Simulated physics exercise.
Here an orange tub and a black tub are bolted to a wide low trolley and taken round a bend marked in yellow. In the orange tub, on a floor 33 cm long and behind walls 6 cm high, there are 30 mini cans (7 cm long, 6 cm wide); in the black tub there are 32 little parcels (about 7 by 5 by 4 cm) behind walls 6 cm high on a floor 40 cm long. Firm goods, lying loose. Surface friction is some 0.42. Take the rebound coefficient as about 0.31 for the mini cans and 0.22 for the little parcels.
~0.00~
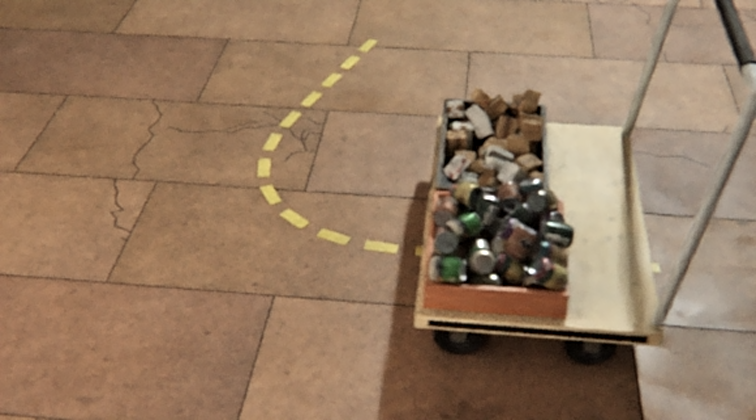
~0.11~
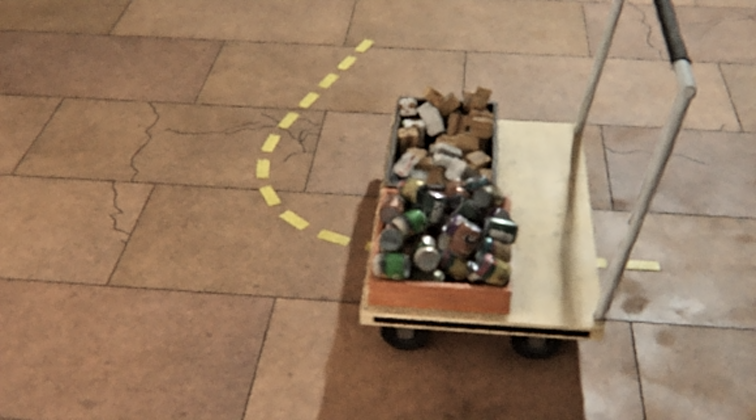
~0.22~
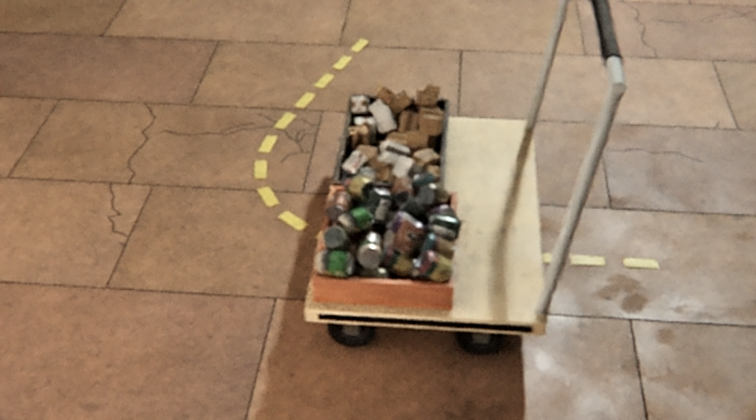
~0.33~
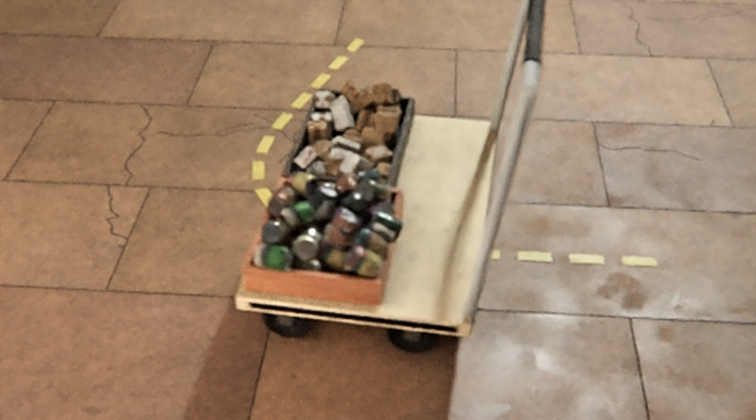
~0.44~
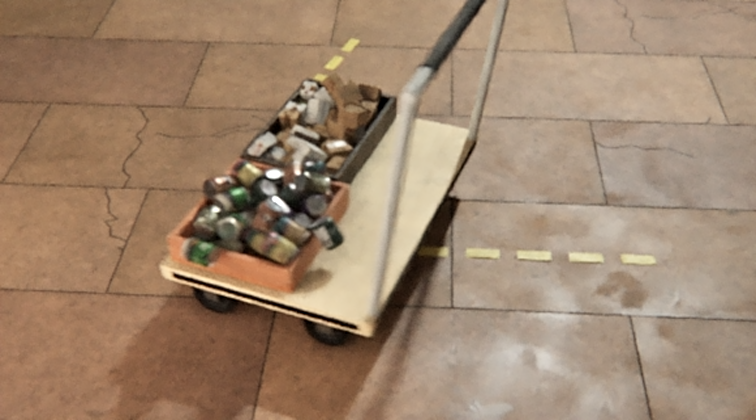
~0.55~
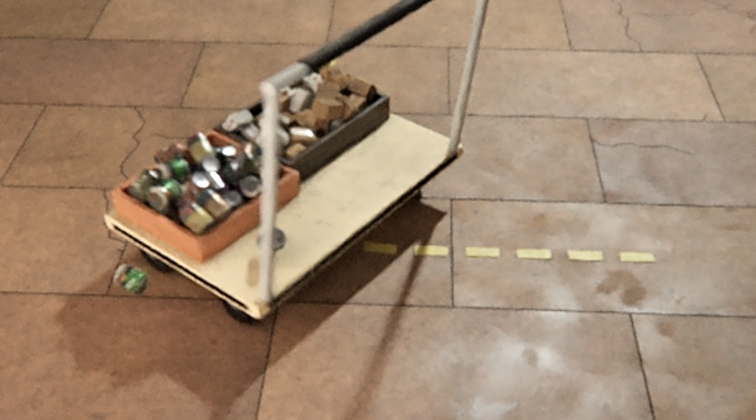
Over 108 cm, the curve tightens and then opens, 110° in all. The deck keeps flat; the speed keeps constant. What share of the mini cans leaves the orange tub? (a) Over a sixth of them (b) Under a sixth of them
The answer is a.
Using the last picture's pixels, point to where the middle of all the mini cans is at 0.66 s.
In the last view they're centred near (165, 150).
After 0.66 s, orange tub 28 in, 2 out and black tub 32 in, 0 out.
After 0.84 s, orange tub 24 in, 6 out and black tub 32 in, 0 out.
After 1.11 s, orange tub 20 in, 10 out and black tub 32 in, 0 out.
When it is over (at 1.56 s), orange tub 20 in, 10 out and black tub 32 in, 0 out. Asked share, 10 of 30, 33 per cent.
